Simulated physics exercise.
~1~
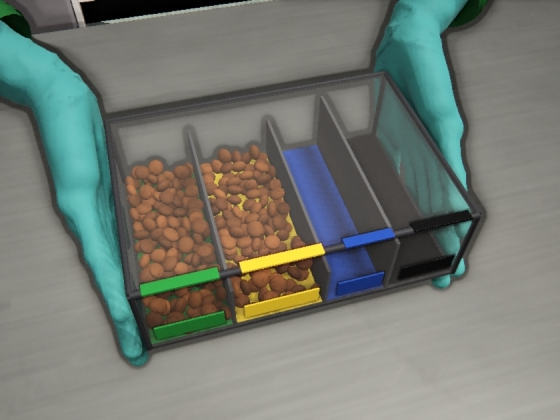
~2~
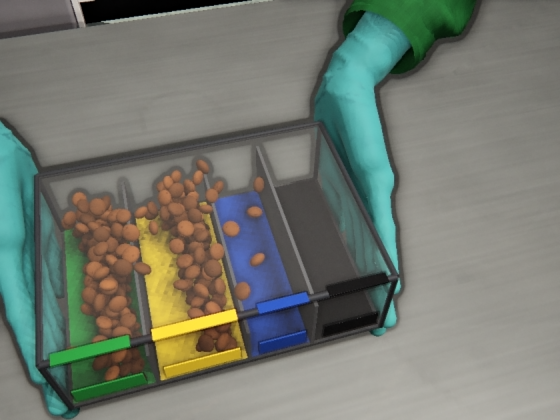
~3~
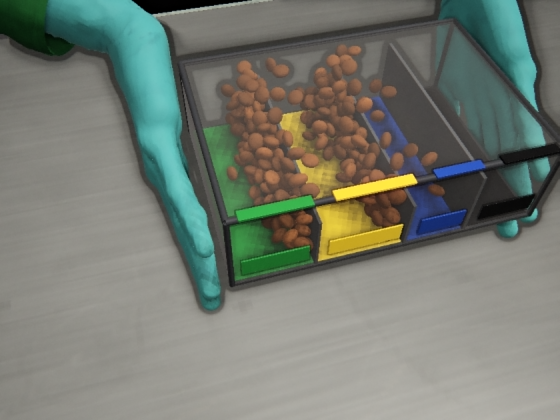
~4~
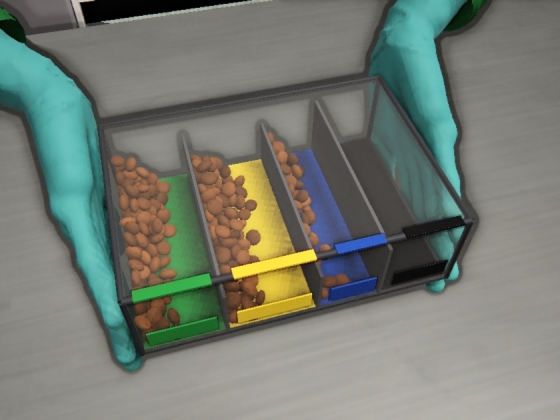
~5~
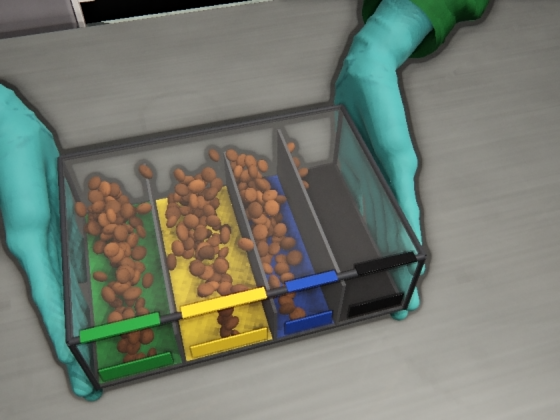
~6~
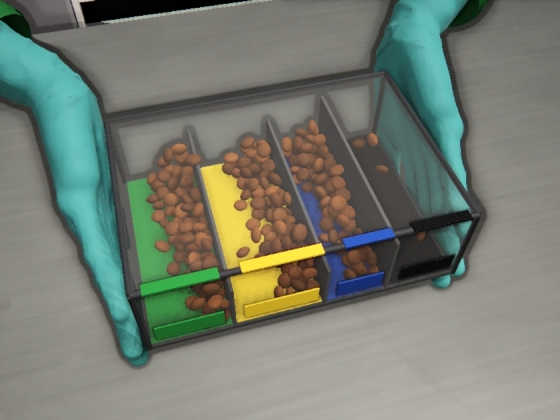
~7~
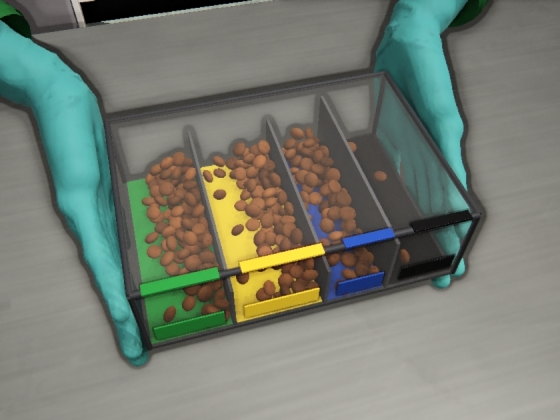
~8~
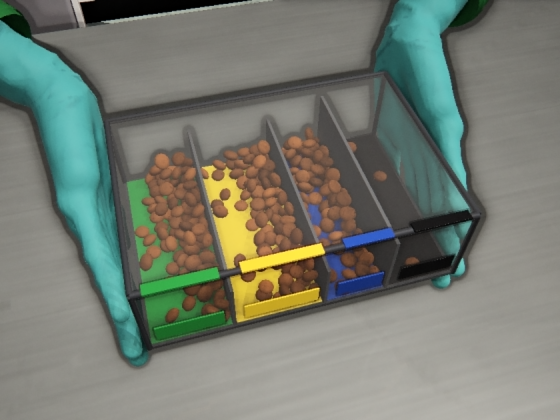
The clip shows two teal-gloved hands shaking a clear, lidded box of brown kibble from side to side, spreading pieces from the green and yellow compartments into the blue one. The box comes to rest with green, yellow and blue well filled and only a few pieces in black.
